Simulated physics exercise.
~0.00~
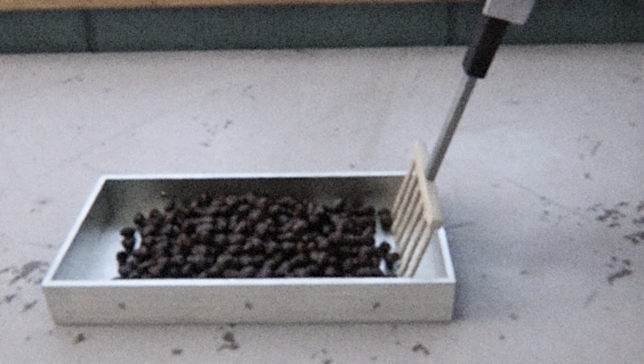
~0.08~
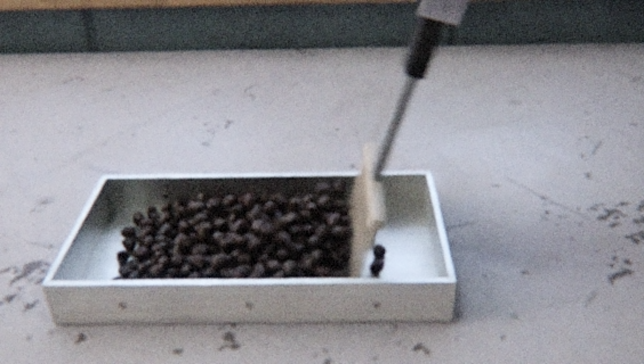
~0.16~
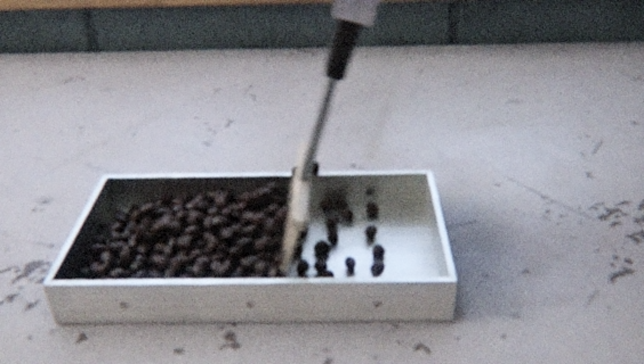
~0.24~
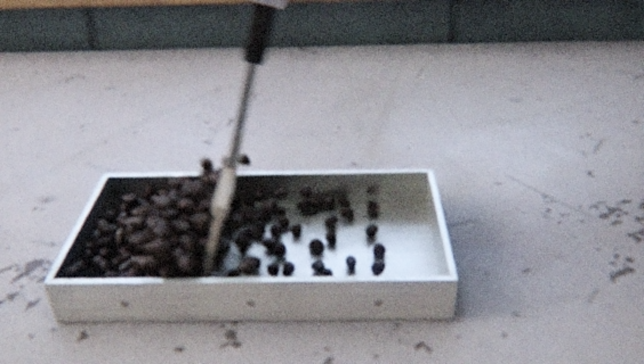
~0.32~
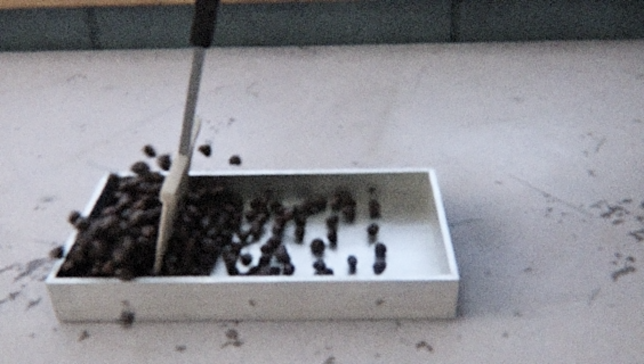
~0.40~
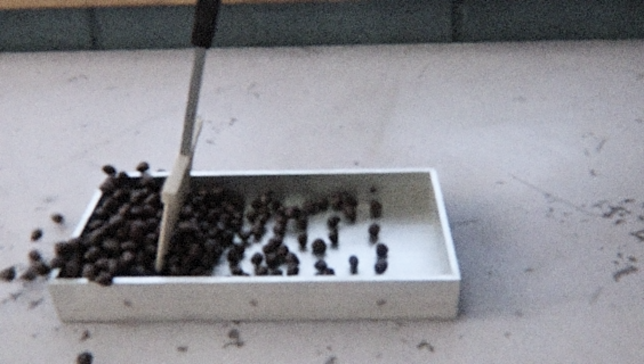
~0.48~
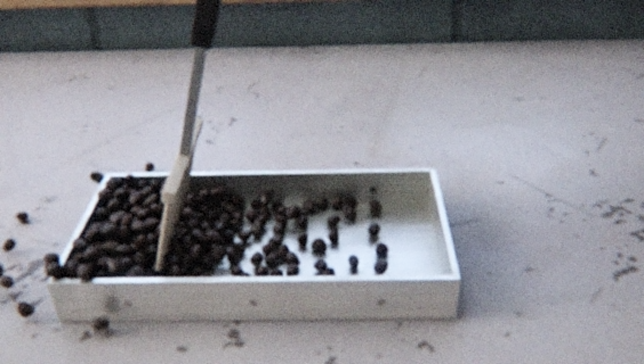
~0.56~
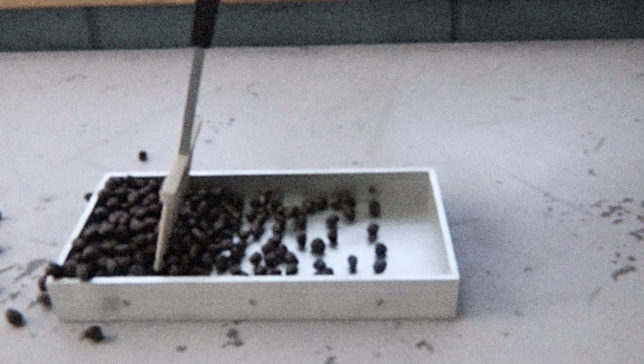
A comb held by a robot arm sweeps left through a shallow tin of dark dried beans, piling them against the left end and leaving some scattered behind it. As it stops, several beans spill over onto the table, while most remain in the tin.
